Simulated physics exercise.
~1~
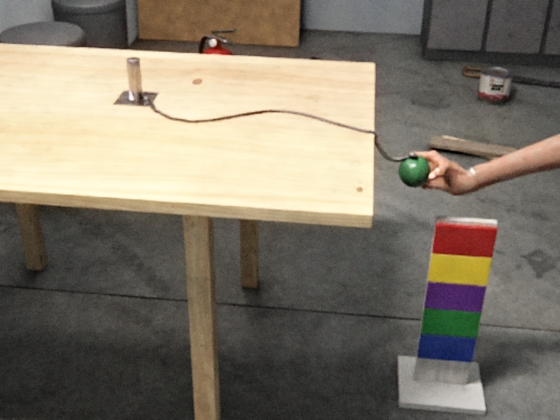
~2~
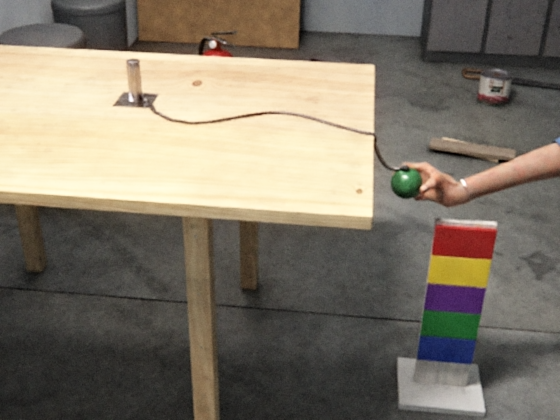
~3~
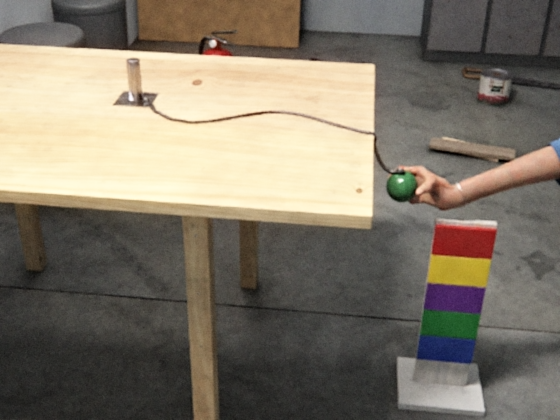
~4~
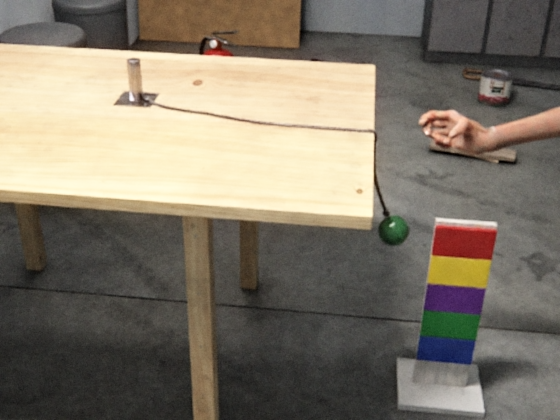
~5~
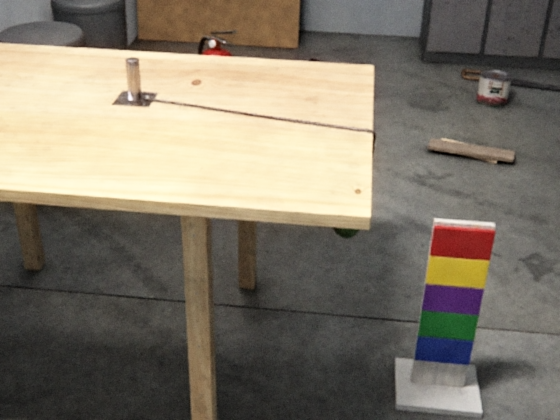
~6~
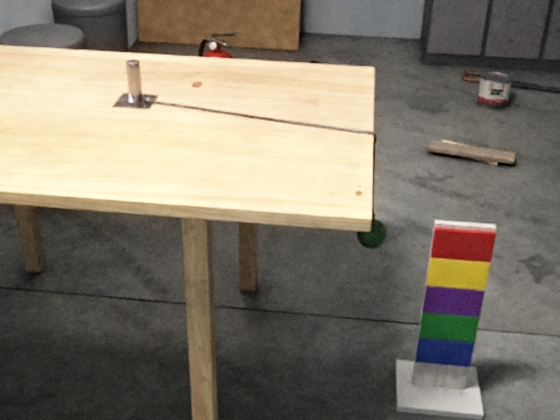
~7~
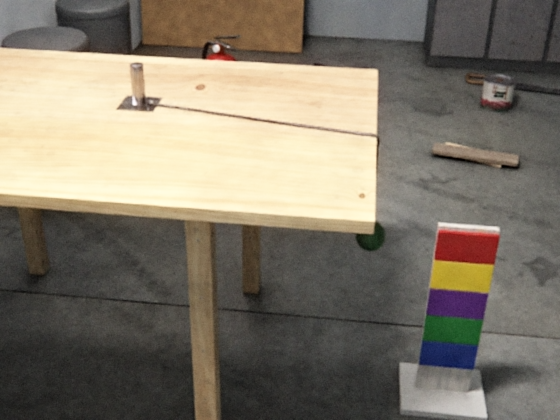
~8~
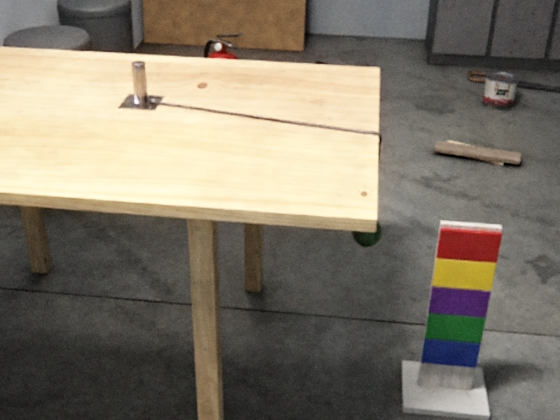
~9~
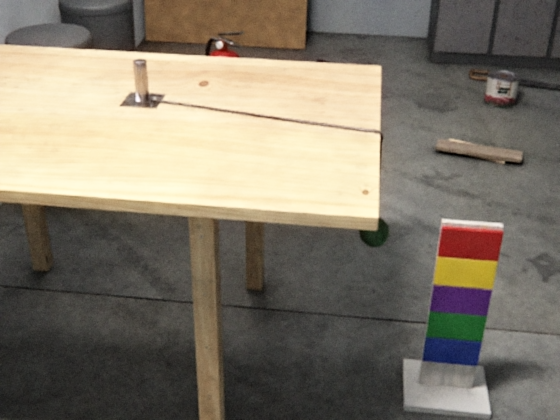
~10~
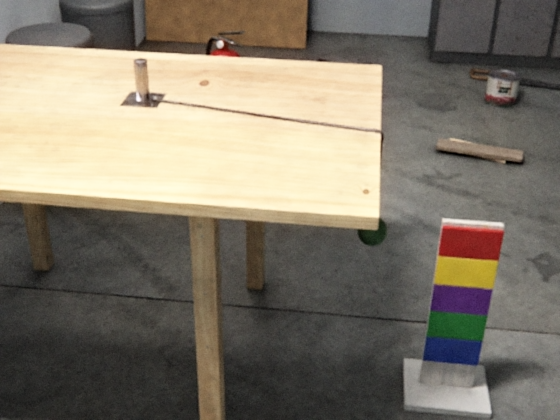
A green ball on a cord tied to a bolted post is held past a wooden table's edge by a hand, which lowers it slightly and lets go. It drops, swings left under the edge and back, then hangs nearly still, level with the red band.
